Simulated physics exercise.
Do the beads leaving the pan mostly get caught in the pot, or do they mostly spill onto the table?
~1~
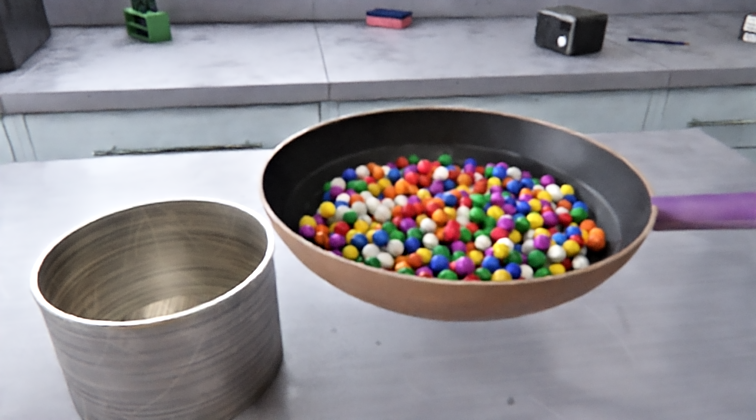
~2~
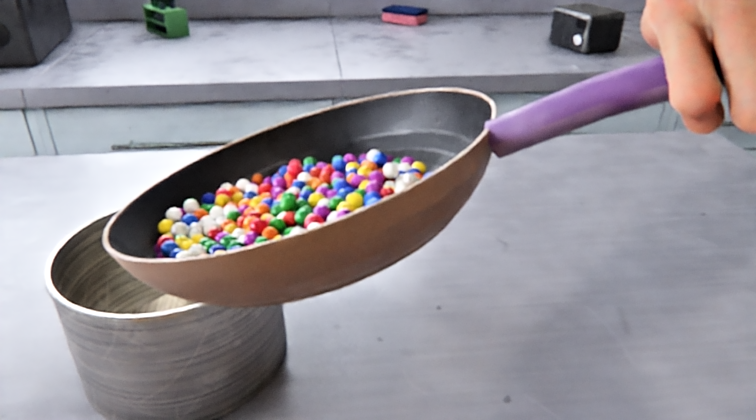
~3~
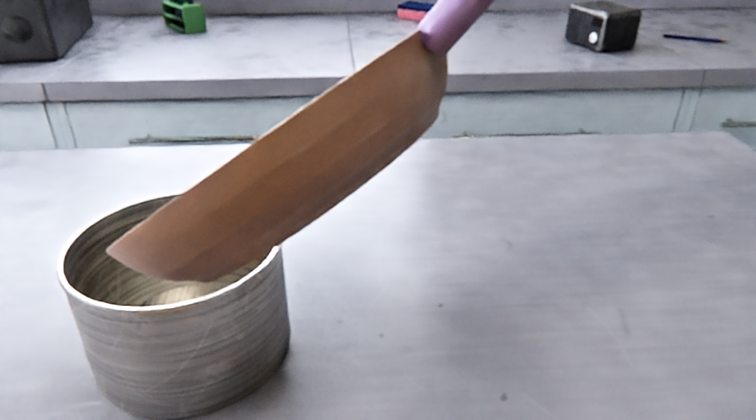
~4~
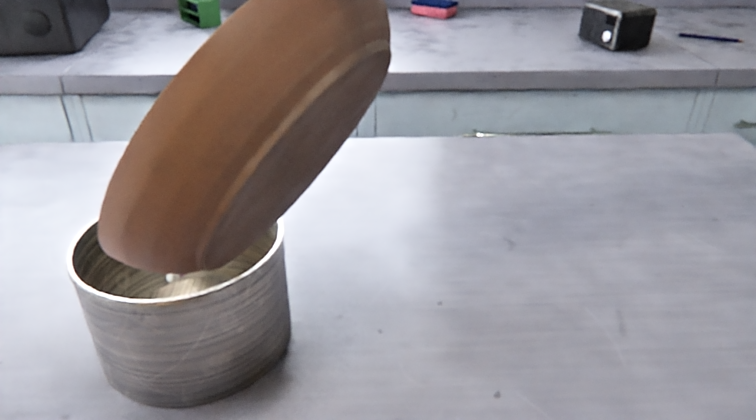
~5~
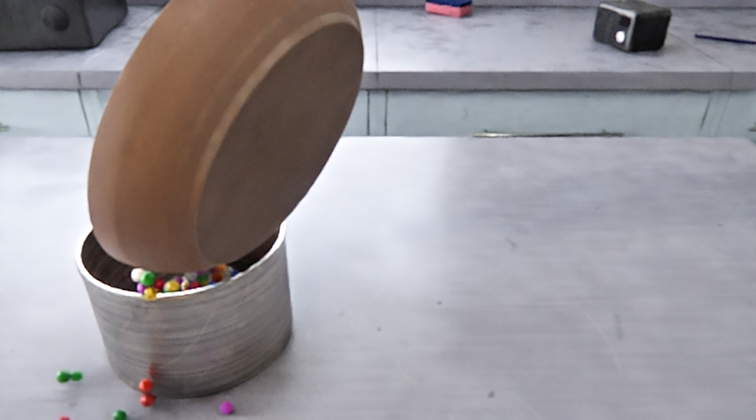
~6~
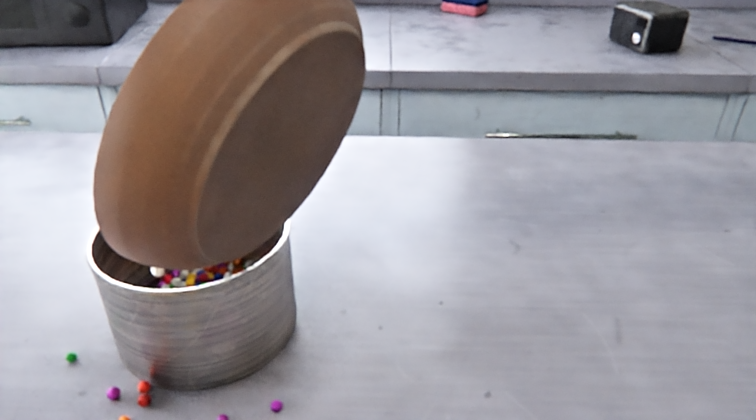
They mostly get caught in the pot, where a colourful heap shows below the tipped pan. Only a small share ends up scattered on the table.
